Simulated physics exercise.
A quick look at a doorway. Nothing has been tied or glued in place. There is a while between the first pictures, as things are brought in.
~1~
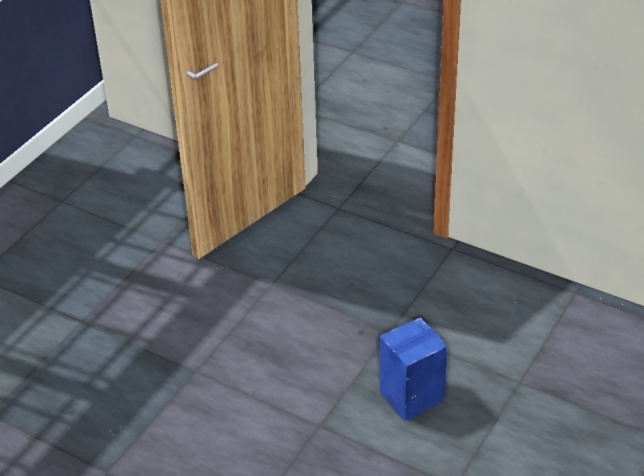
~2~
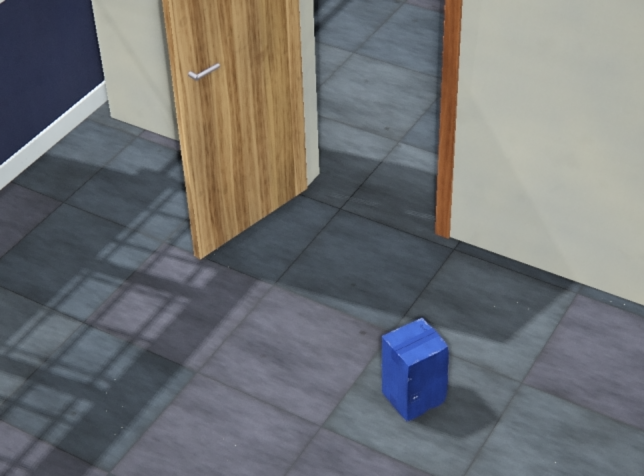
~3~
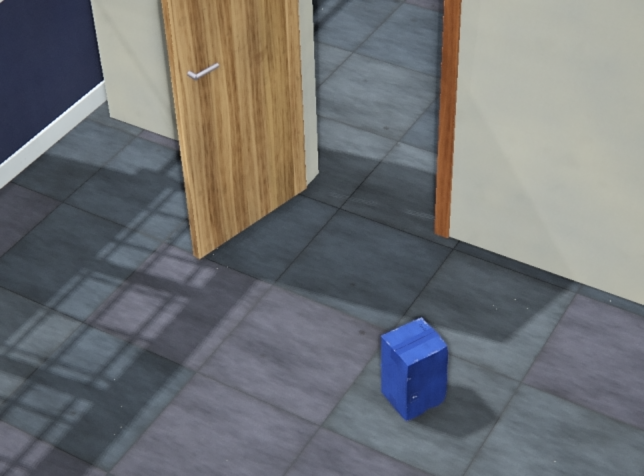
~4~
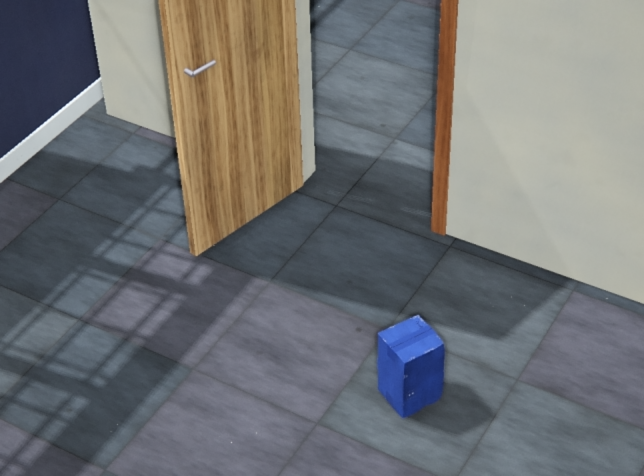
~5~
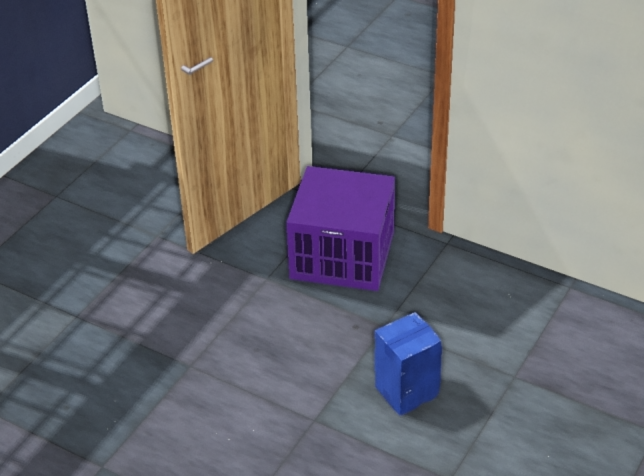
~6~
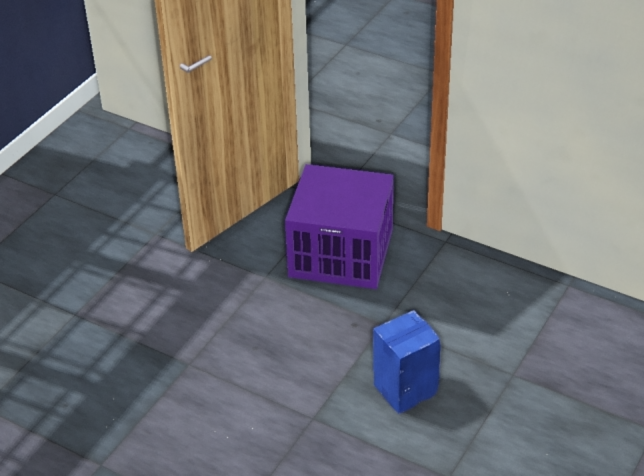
Doorway with a wooden door standing wide open, a blue box resting on the tiled floor, and a purple chest appearing behind it.
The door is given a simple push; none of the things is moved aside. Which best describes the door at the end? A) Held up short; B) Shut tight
A.
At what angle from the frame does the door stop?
About 60°.
Then, 0.50 s on from there, door at 94°.
Then, 0.90 s on from there, door at 78°.
Then, 1.20 s on from there, door at 66°.
In the end, door at 62°; both unmoved. At the end, from the last picture's camera, purple chest near (345, 225).
